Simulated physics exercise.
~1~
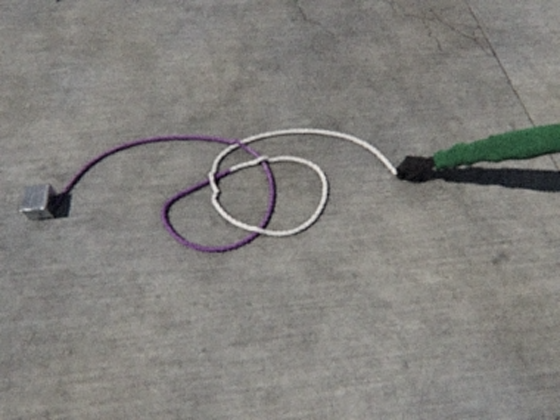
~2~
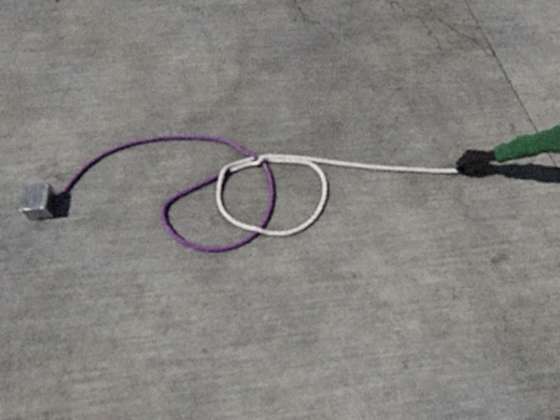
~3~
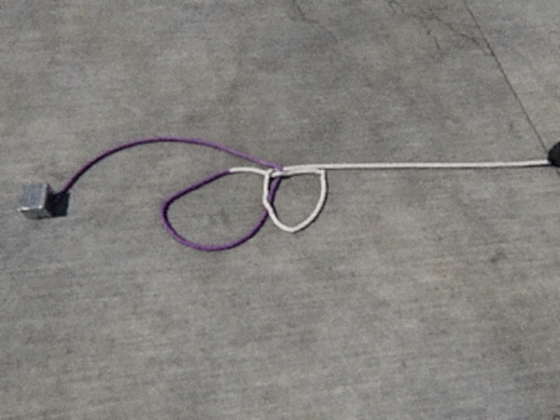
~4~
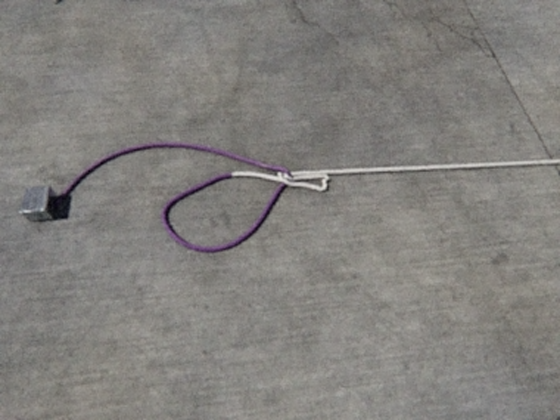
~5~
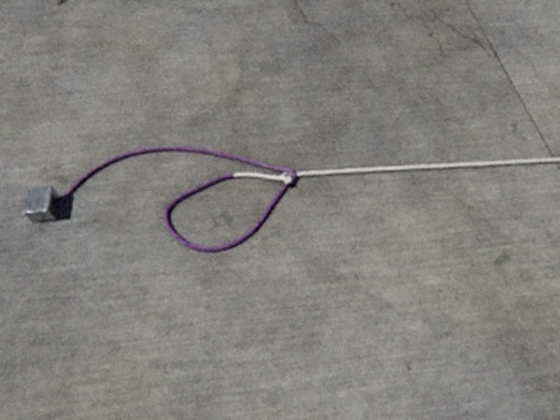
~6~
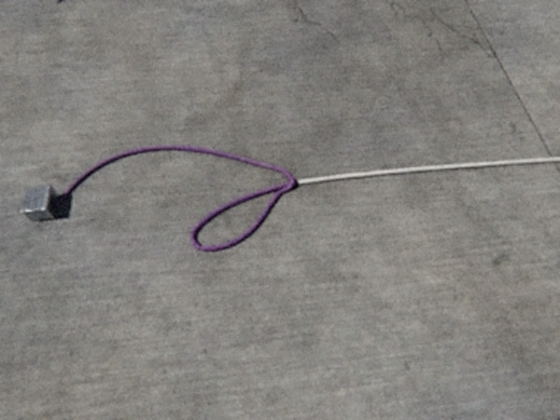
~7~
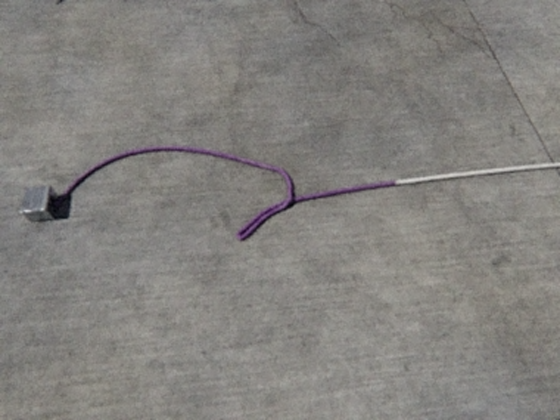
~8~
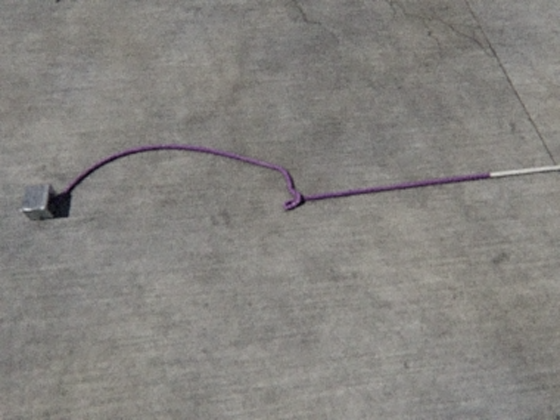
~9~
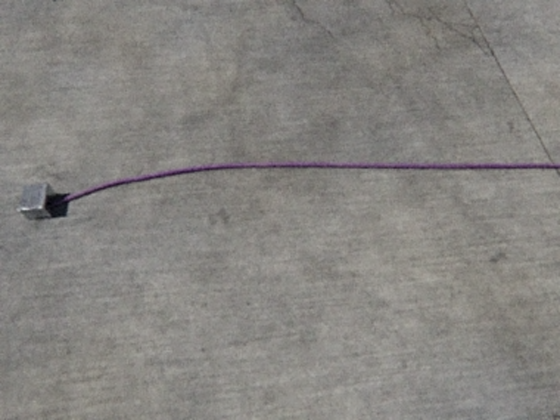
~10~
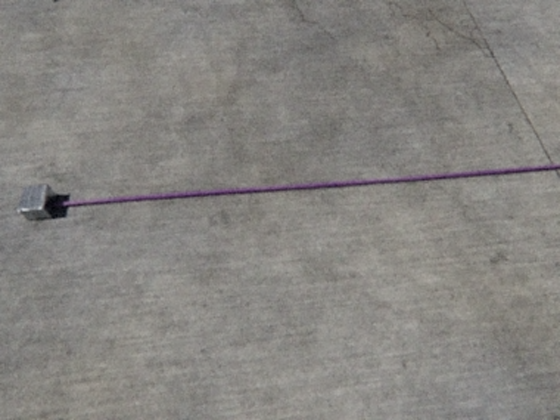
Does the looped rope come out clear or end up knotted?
The rope comes out clear. Its loops shrink and vanish, and it ends in a straight line with no knot in view.
